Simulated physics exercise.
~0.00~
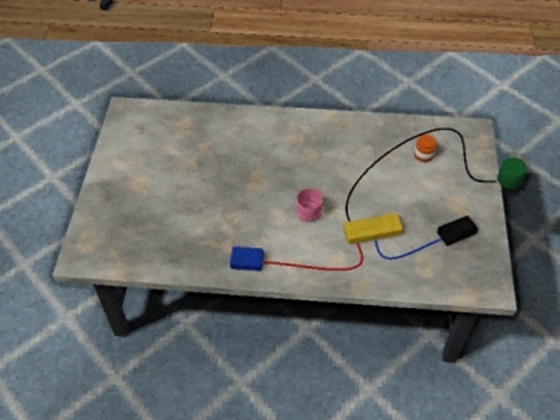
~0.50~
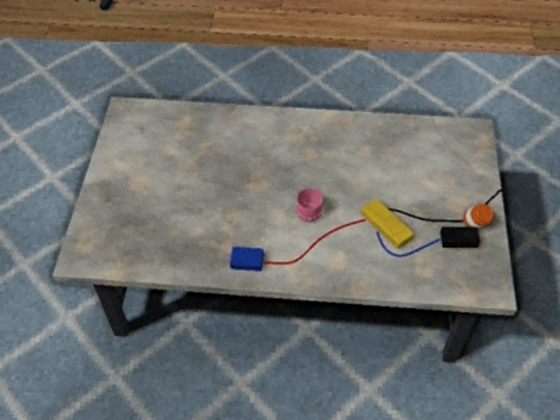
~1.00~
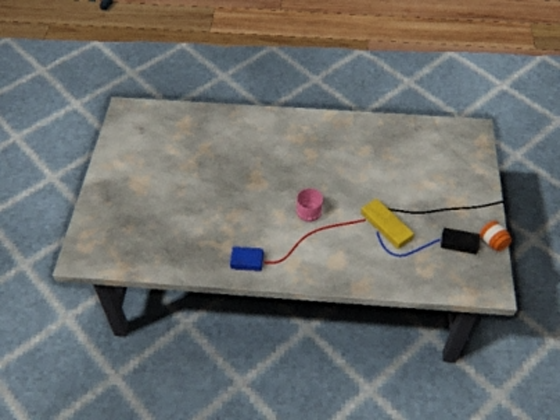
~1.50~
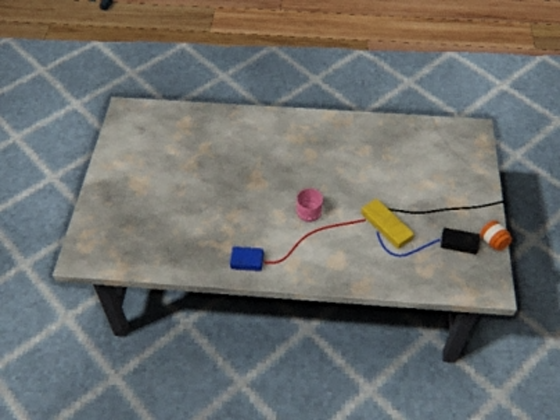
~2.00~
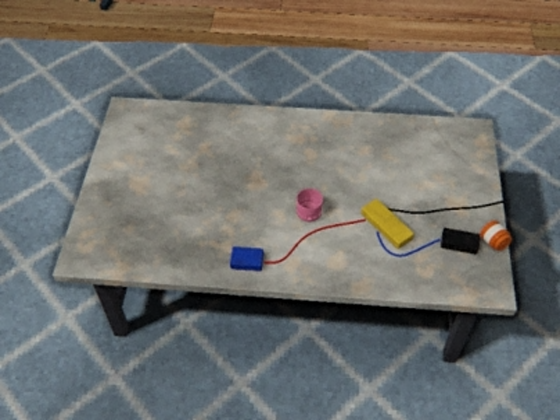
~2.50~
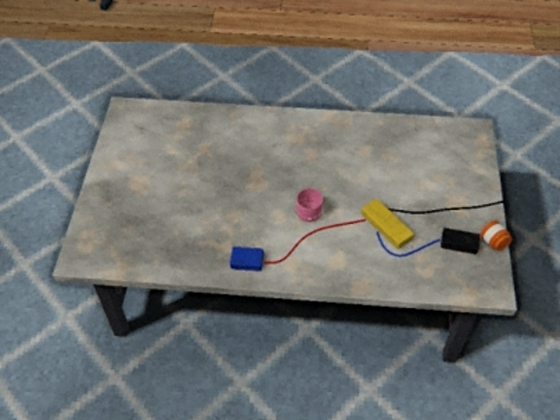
Green ball-like object dropping off the table's right edge, its black cable dragging an orange jar onto its side and turning a yellow block.
